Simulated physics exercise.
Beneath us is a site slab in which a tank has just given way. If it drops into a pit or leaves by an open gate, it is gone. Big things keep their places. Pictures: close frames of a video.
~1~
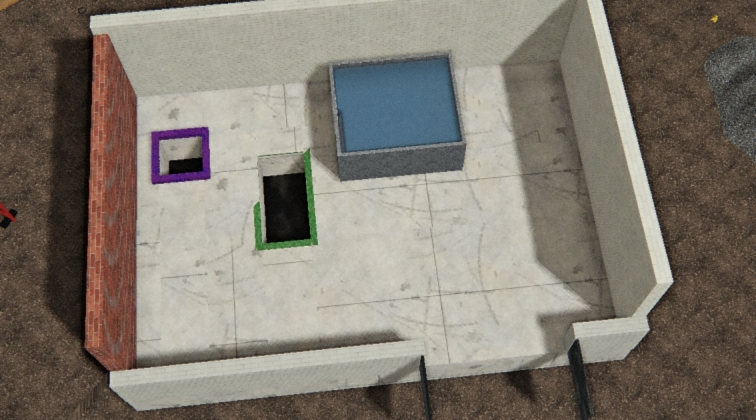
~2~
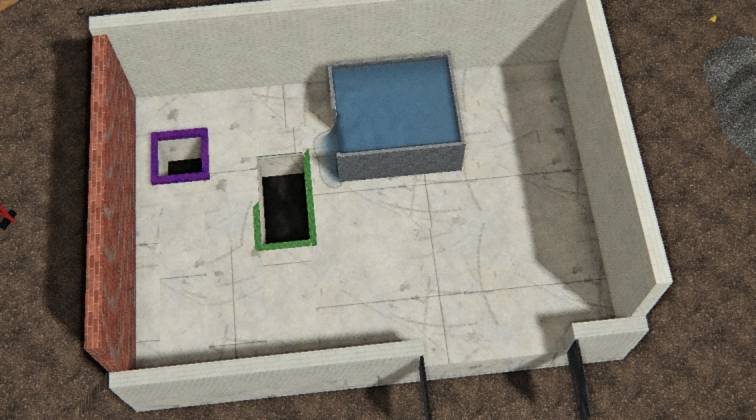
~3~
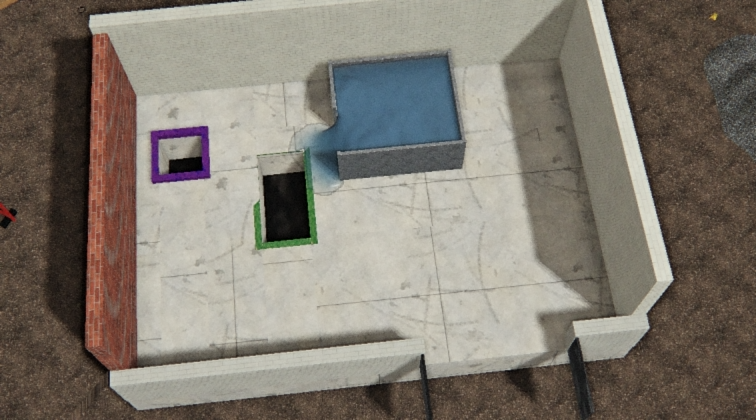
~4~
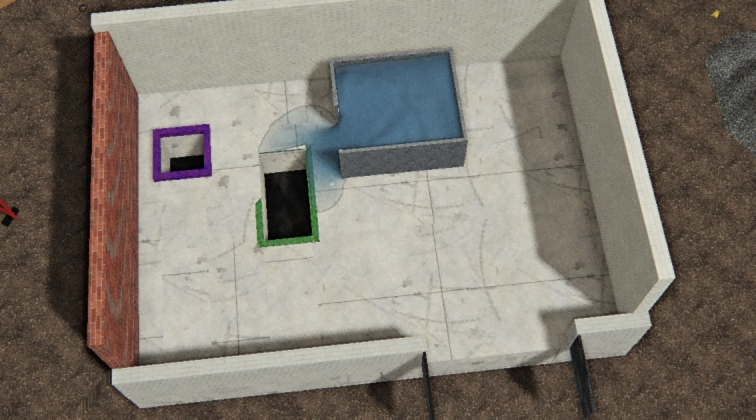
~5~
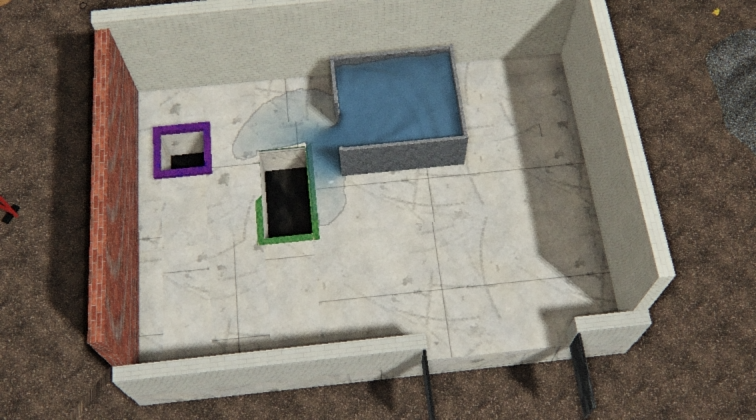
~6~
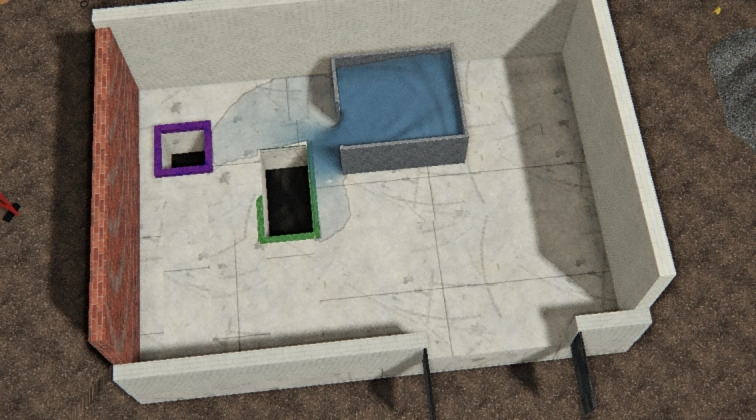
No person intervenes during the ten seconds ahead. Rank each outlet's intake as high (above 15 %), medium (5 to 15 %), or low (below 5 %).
Intake: The gate is low; the purple pit is low; the green pit is high.
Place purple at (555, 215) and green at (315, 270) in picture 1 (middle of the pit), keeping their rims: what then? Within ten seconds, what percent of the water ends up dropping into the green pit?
Result - green pit: 20 %.
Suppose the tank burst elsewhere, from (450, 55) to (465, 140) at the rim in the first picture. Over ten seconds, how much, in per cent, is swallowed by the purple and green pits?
Purple 0 %, green 2 %.
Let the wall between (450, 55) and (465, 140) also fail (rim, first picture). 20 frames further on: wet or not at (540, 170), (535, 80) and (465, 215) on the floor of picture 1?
Spot by spot: Soaked through, then soaked through, then soaked through.
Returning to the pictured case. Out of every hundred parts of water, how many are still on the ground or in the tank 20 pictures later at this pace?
It comes to roughly 54 per cent.
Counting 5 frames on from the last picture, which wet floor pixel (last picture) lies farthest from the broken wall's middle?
The front should reach about (140, 92).
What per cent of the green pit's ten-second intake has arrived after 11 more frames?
Share at that point: Roughly 45 %.
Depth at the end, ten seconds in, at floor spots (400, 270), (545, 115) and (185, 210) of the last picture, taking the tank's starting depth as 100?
Respectively 2, 0 and 2 per cent.
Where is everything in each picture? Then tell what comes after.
The water tank at (396, 105) is whole and still, in the first frame.
Water pours out at (340, 149) and has run to (335, 184), in the second frame.
Water pours out at (340, 148) and has run to (298, 136), in the third frame.
The front is at (265, 146), out from the gap at (342, 147), in the fourth frame.
The front is at (239, 143), out from the gap at (342, 144), in the fifth frame.
Water pours out at (343, 143) and has run to (213, 139), in the sixth frame.
A moment on, water covers 15 % of the floor; the gate 0 %, the purple pit 0 %, the green pit 20 %.
Next, water covers 15 % of the floor; the gate 0 %, the purple pit 1 %, the green pit 32 %.
Then, water covers 20 % of the floor; the gate 0 %, the purple pit 2 %, the green pit 44 %.
Later, water covers 30 % of the floor; the gate 0 %, the purple pit 2 %, the green pit 58 %.
In the end, water covers 45 % of the floor; the gate 0 %, the purple pit 2 %, the green pit 68 %.
